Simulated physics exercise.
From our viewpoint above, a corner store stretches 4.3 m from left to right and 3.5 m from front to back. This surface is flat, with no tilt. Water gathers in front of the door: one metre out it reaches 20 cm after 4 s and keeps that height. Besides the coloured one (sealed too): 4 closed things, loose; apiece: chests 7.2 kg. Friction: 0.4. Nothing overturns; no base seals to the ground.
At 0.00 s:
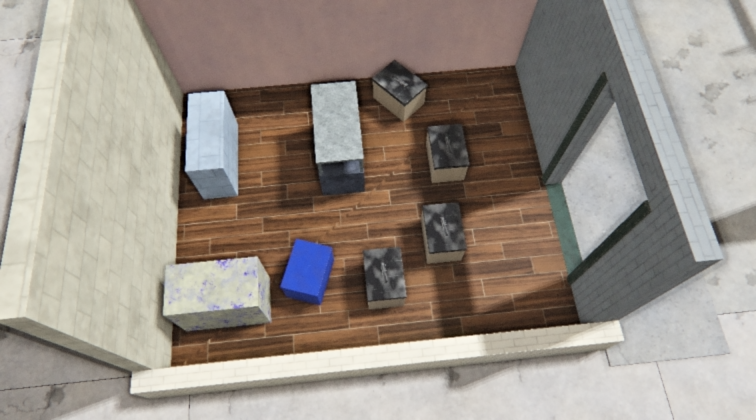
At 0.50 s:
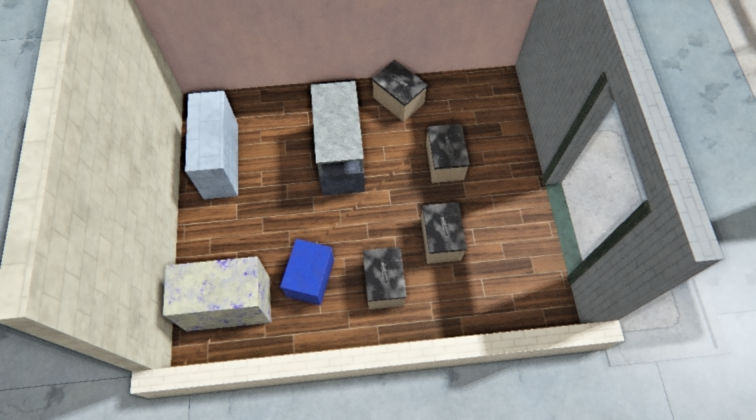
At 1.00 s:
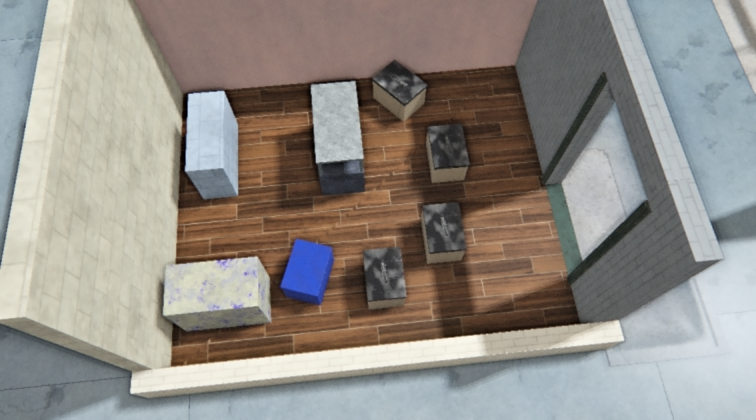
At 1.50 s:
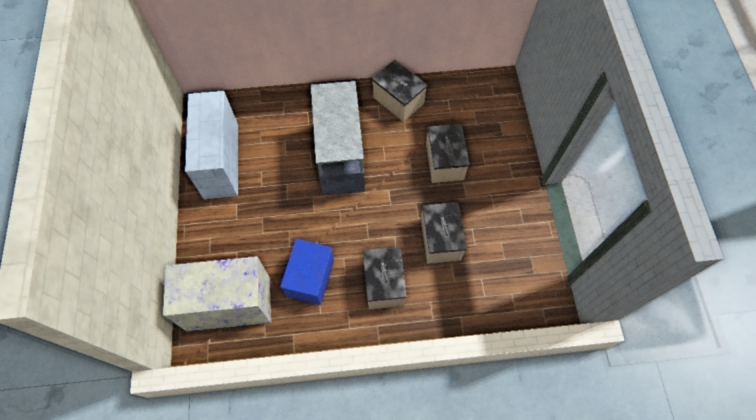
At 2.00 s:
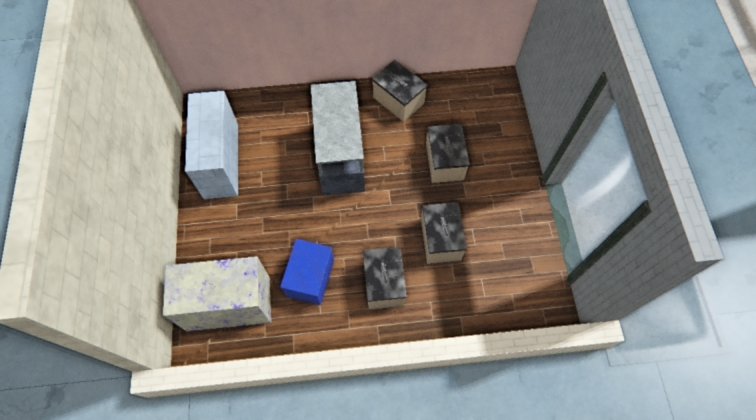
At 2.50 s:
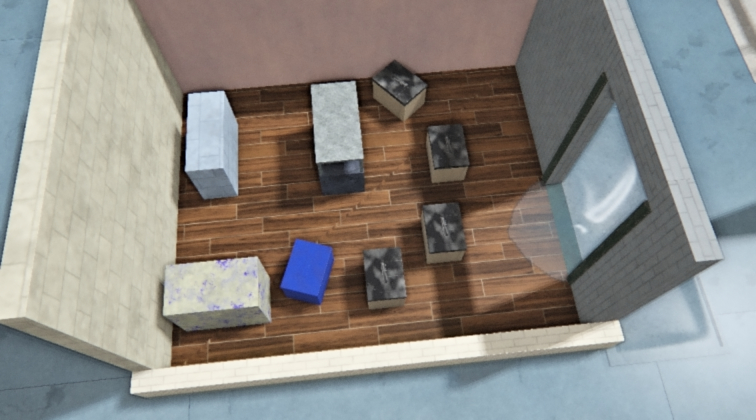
A small store room with a dark wood plank floor, a pink back wall, a cream left wall and a grey right wall with a doorway is seen from a fixed view above. A pale blue block and a speckled cream one stand at left, a bright blue box and a grey-topped unit nearer the middle, and four dark-topped boxes toward the right. Water spreads over the ground outside, then a clear sheet slides through the doorway onto the floor, while everything inside stays still.
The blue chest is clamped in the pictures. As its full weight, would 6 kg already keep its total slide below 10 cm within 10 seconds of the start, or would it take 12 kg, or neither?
Neither amount suffices.
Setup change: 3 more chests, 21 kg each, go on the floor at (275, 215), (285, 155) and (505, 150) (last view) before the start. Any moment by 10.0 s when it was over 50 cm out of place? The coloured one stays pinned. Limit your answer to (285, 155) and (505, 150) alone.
Note, in sequence: Not exceeded, not exceeded.
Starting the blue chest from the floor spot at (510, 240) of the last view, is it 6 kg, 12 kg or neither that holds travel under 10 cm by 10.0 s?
It turns out that no load succeeds.
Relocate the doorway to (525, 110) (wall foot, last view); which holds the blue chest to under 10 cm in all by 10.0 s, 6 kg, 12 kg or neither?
Well, then both options come up short.
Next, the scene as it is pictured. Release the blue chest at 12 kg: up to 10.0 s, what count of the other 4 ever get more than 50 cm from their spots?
Counting them up, I find 4.
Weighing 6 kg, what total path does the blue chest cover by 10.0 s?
Adding it all up, something like 150 cm.
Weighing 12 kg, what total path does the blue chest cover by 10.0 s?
Close to 140 cm, all told.
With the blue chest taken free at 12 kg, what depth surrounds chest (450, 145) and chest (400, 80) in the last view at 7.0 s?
First roughly 6 cm, second roughly 5 cm.
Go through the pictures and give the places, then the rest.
The first frame shows the blue chest at (307, 267) rests on the ground; 0.0 m2 under water; 0 of 5 have shifted.
The second frame shows the blue chest at (307, 267), on the bottom; water covers 0.0 m2; 0 of 5 have shifted.
The third frame shows the blue chest at (307, 267) rests on the ground; water covers 0.0 m2; 0 of 5 have shifted.
The fourth frame shows the blue chest at (307, 267) rests on the ground; water covers 0.0 m2; 0 of 5 have shifted.
The fifth frame shows the blue chest at (307, 267) rests on the ground; 0.0 m2 under water; 0 of 5 have shifted.
The sixth frame shows the blue chest at (307, 267), on the bottom; water covers 0.5 m2; 0 of 5 have shifted.
After 3.5 s the blue chest would be 0 cm from its start with 6 kg and 0 cm from its start with 12 kg; 0 cm of water round it then.
After 4.5 s the blue chest would be 0 cm from its start with 6 kg and 0 cm from its start with 12 kg; 0 cm of water round it then.
After 7.0 s the blue chest would be 50 cm from its start with 6 kg and 41 cm from its start with 12 kg; 7 cm of water round it then.
After 10.0 s the blue chest would be 84 cm from its start with 6 kg and 119 cm from its start with 12 kg; 11 cm of water round it then.
